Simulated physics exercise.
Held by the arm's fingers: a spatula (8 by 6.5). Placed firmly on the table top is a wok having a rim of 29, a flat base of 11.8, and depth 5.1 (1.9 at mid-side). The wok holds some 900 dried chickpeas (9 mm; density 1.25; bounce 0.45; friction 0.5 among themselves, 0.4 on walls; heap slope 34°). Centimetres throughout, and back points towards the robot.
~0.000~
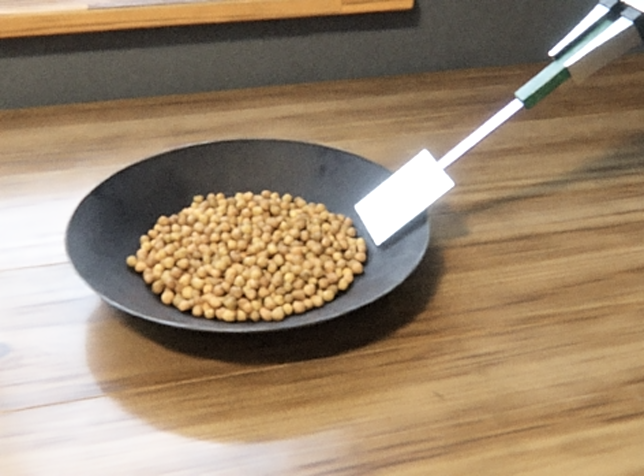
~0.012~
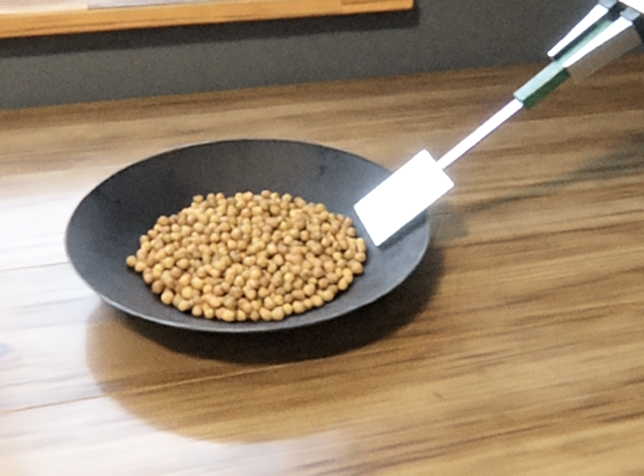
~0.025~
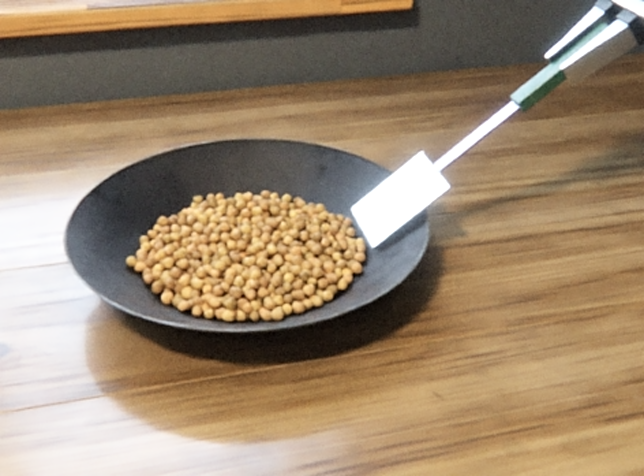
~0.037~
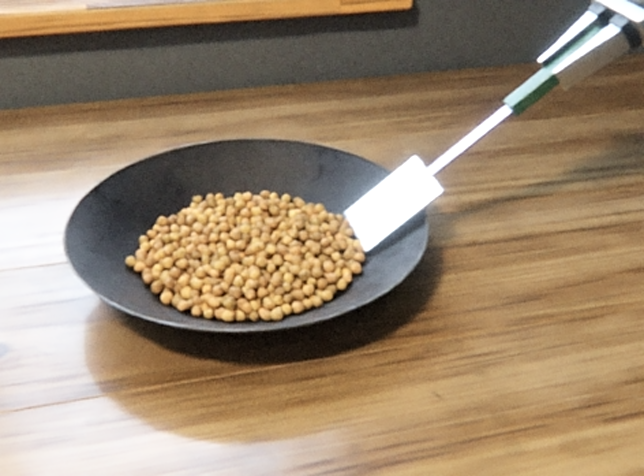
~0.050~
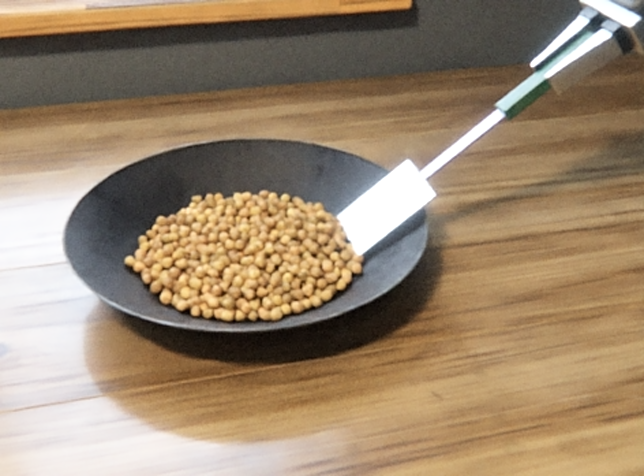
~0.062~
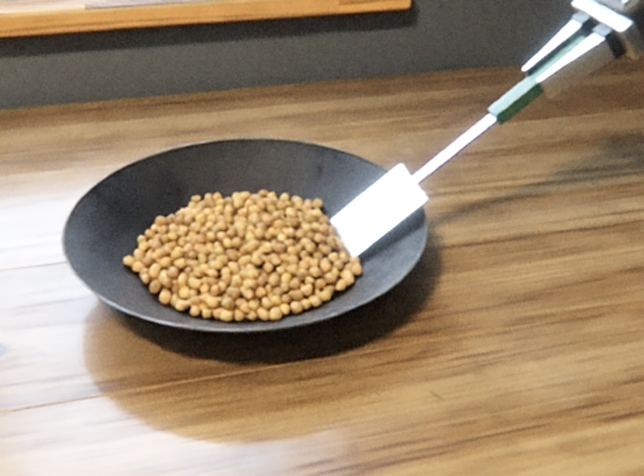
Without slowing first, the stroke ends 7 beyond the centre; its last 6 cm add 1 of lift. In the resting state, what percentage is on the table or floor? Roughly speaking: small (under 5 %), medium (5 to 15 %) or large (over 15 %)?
Roughly, small, under 5 %.
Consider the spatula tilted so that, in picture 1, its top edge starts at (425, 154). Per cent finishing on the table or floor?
About 0 per cent.
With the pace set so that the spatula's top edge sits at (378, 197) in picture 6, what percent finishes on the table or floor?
That share would be about 15 percent.
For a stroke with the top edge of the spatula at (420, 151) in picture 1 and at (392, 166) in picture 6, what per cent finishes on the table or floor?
Around 0 per cent finishes on the table or floor.
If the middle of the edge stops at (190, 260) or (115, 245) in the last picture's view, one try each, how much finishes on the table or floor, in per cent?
The two tries give near 0 and near 10 in a hundred.
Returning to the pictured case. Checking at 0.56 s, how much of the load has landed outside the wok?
0 %.
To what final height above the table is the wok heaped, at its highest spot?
6.0 cm.
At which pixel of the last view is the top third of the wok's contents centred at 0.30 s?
Near pixel (179, 247).
After 0.18 s, sloping 38°, highest piece 4 above the table; 900 in the wok.
After 0.30 s, sloping 38°, highest piece 5 above the table; 900 in the wok.
After 0.56 s, sloping 38°, highest piece 6 above the table; 900 in the wok.
After 1.61 s, sloping 38°, highest piece 6 above the table; 900 in the wok.
At rest, 900 in the wok. That is 0 % on the table or floor.
